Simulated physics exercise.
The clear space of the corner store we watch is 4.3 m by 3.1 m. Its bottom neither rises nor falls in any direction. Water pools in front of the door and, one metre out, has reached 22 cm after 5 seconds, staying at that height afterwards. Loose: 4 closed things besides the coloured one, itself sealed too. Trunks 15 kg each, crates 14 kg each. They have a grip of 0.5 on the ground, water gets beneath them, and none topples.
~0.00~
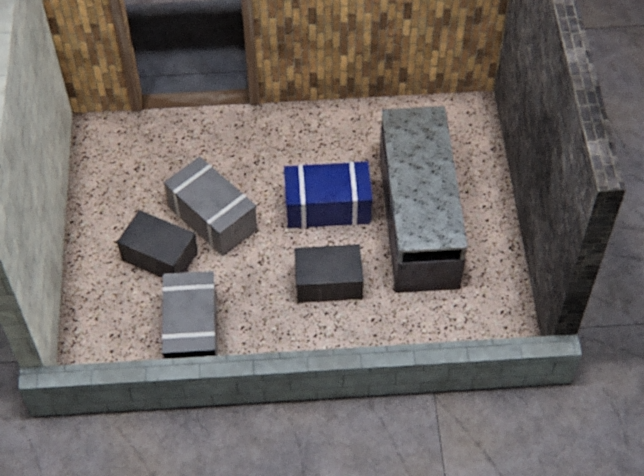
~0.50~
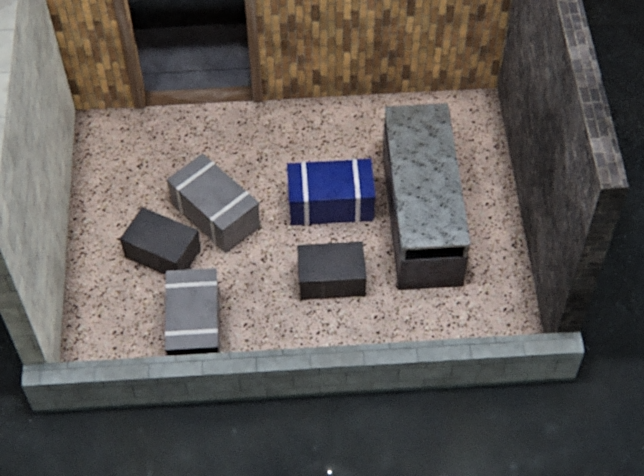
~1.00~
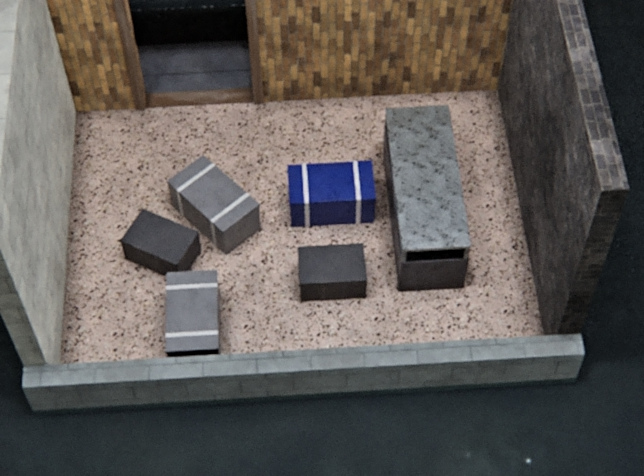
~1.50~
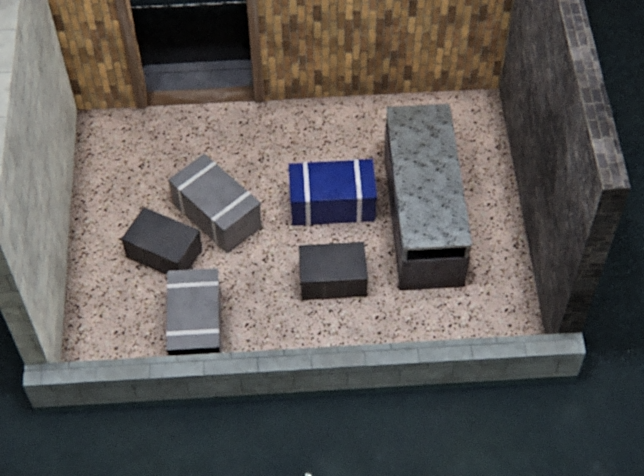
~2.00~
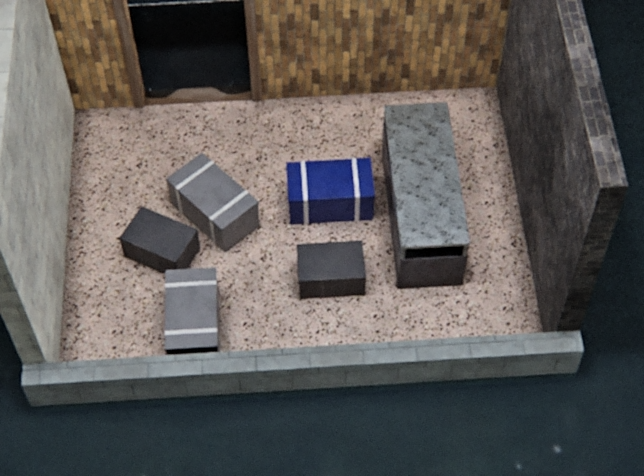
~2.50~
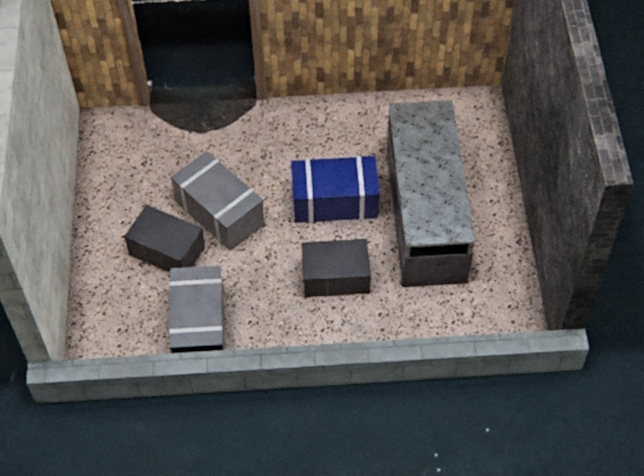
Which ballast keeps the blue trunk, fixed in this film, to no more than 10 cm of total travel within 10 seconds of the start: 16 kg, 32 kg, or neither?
The lighter amount falls short, unlike the heavier.
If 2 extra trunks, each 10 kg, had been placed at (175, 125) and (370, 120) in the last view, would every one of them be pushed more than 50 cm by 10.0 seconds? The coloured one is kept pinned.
Well, beyond half a metre and then below half a metre.
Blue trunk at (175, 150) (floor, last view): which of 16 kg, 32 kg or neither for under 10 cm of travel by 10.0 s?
Outcome - failure with both.
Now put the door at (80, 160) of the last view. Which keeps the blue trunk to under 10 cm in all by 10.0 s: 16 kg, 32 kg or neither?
That way, neither mass suffices.
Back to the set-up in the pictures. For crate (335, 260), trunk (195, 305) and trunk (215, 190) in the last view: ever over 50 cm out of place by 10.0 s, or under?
First stays inside, then exceeds it, then exceeds it.
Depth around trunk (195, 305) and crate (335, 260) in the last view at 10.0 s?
Around 11 cm and 9 cm.
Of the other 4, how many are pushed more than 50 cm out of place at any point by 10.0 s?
The count comes to 3.
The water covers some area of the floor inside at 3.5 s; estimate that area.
About 1.5 m2.
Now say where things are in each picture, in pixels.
The blue trunk at (328, 183) rests on the ground; 0.0 m2 under water; 0 of 5 have shifted, in the first picture.
The blue trunk at (331, 180), on the bottom; 0.0 m2 under water; 0 of 5 have shifted, in the second picture.
The blue trunk at (331, 182), on the bottom; water covers 0.0 m2; 0 of 5 have shifted, in the third picture.
The blue trunk at (332, 180), on the bottom; 0.0 m2 under water; 0 of 5 have shifted, in the fourth picture.
The blue trunk at (330, 179), on the bottom; 0.0 m2 under water; 0 of 5 have shifted, in the fifth picture.
The blue trunk at (335, 177), on the bottom; 0.3 m2 under water; 0 of 5 have shifted, in the sixth picture.
After 3.5 s the blue trunk would be 0 cm from its start with 16 kg and 0 cm from its start with 32 kg; 0 cm of water round it then.
After 4.5 s the blue trunk would be 0 cm from its start with 16 kg and 0 cm from its start with 32 kg; 3 cm of water round it then.
After 7.0 s the blue trunk would be 46 cm from its start with 16 kg and 0 cm from its start with 32 kg; 6 cm of water round it then.
After 10.0 s the blue trunk would be 75 cm from its start with 16 kg and 0 cm from its start with 32 kg; 8 cm of water round it then.
